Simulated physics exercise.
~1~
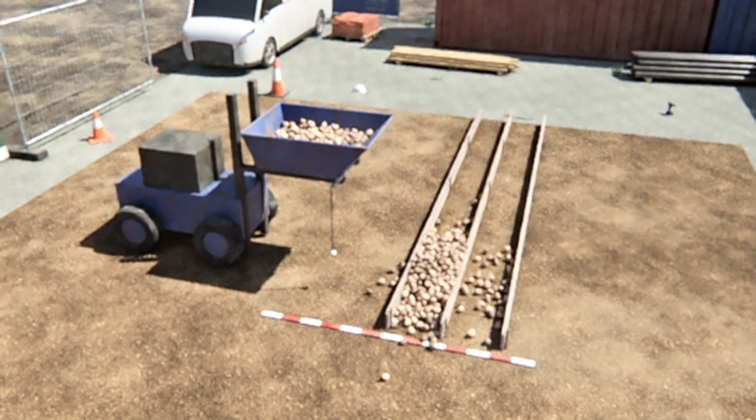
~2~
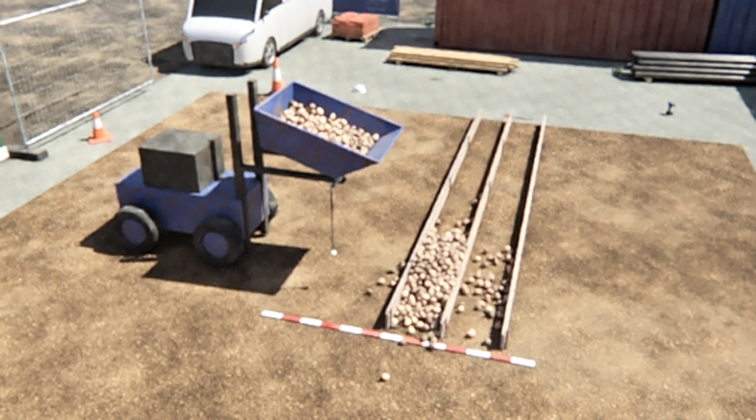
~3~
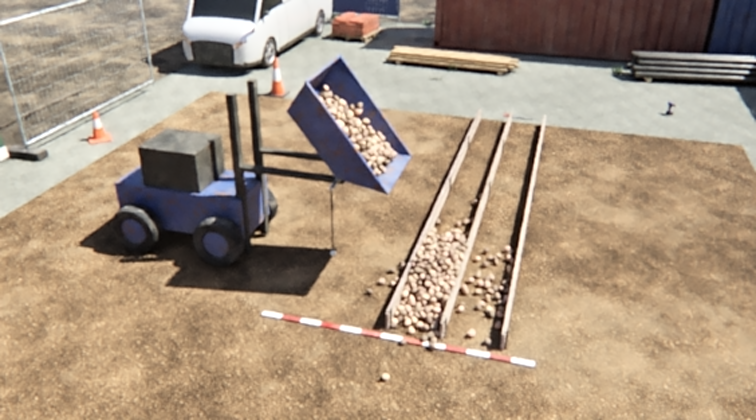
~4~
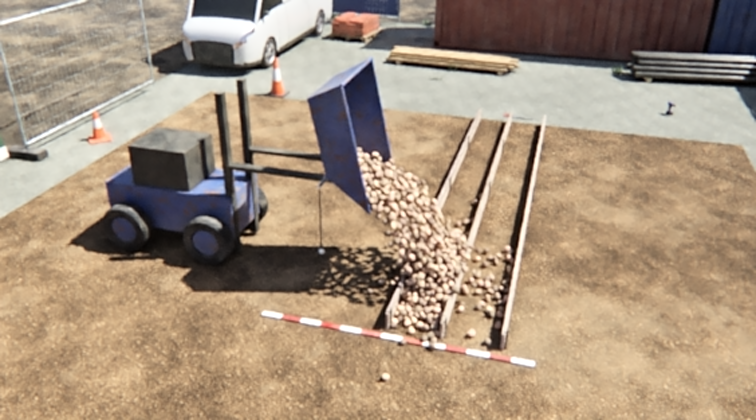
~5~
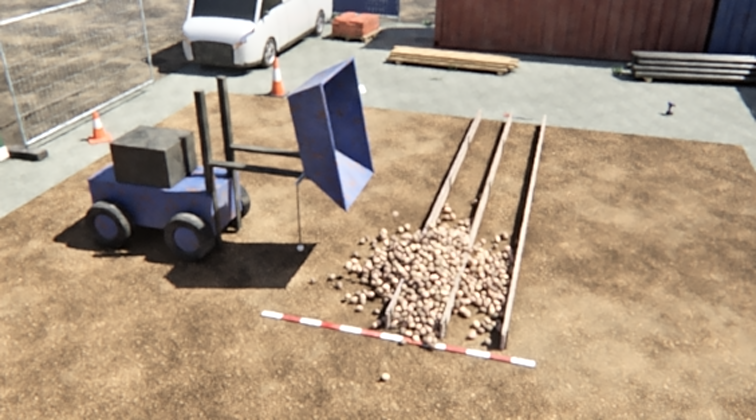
On a dirt yard, a blue forklift tips stones over the boards and backs left.
